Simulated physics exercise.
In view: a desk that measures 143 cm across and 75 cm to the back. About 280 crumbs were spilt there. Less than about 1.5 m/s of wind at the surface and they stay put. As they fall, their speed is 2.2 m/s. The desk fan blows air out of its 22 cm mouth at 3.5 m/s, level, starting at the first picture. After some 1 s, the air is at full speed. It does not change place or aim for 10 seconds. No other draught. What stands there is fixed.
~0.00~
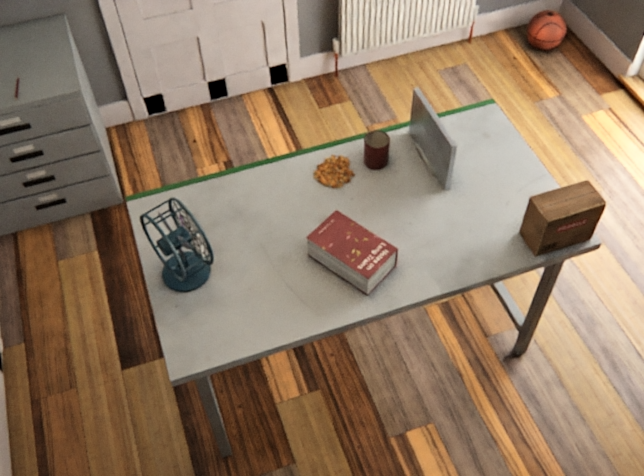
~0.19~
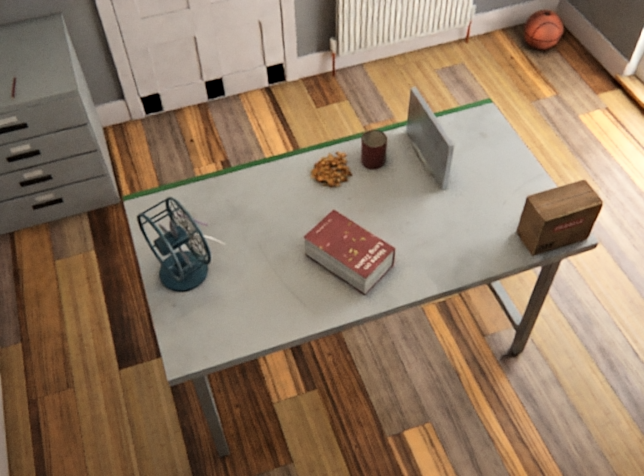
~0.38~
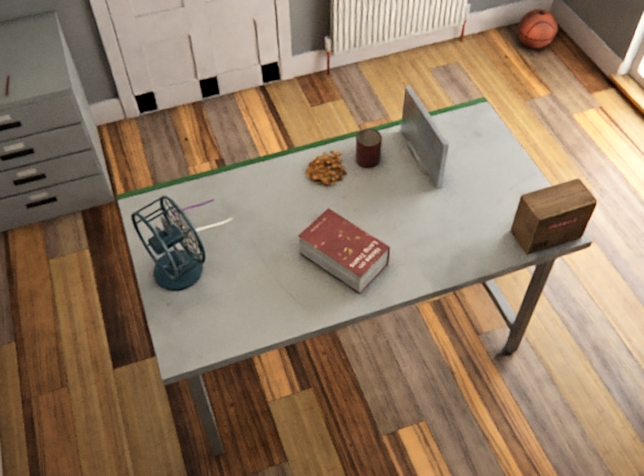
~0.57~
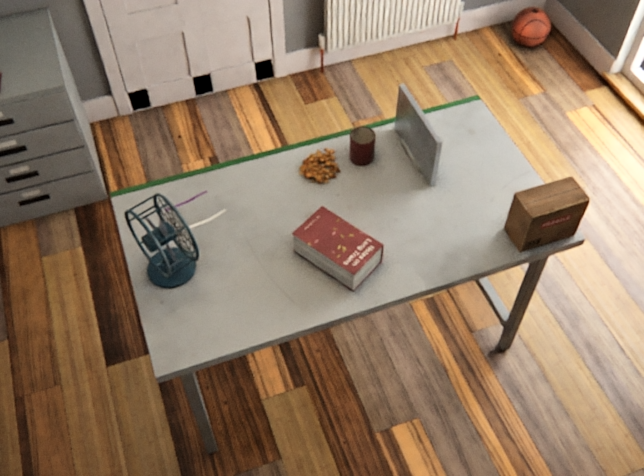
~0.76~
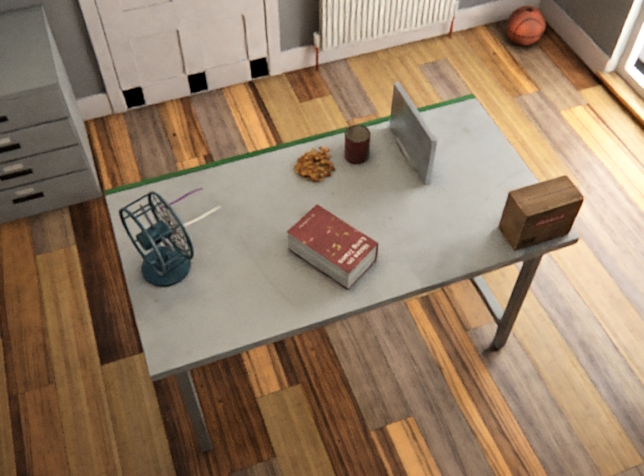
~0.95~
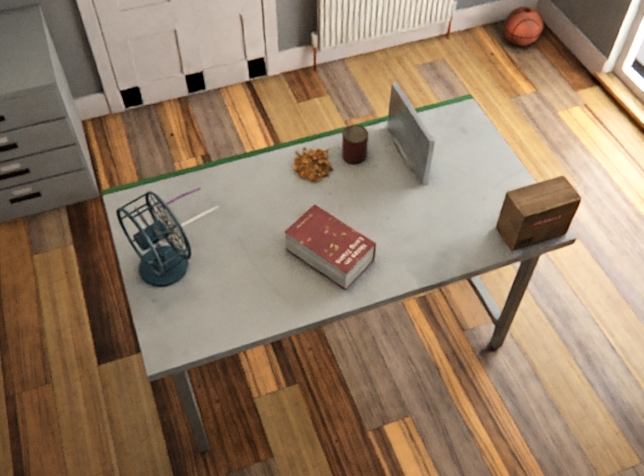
A grey desk with a green back edge stands on a wooden floor, seen from above at an angle in a room with a radiator and grey drawers. A blue-green fan sits at left, a red book in the middle, orange-brown crumbs, a dark red mug and a grey laptop behind, and a brown box at right. Pale and purple streamers lift from the fan, the crumbs barely change, and the view drifts slightly right.
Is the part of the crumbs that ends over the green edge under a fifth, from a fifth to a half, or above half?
I'm guessing the proportion over that edge is a majority.
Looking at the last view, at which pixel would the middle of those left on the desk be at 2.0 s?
The middle ends up close to (341, 161).
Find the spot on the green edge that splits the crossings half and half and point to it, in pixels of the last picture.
About (327, 132).
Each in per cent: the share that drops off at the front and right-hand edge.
Roughly 10 % front, 0 % right-hand.
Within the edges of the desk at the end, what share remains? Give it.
Roughly 5 %.
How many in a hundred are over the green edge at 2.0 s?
60 per cent, roughly.
After 2.0 s, 62 % are over the green edge; the middle of those still in play is near (341, 158); 50 % have settled or left.
After 3.2 s, 79 % are over the green edge; the middle of those still in play is near (386, 158); 80 % have settled or left.
After 5.5 s, 84 % are over the green edge; 90 % have settled or left.
After 10.0 s, at the end, 85 % are over the green edge.
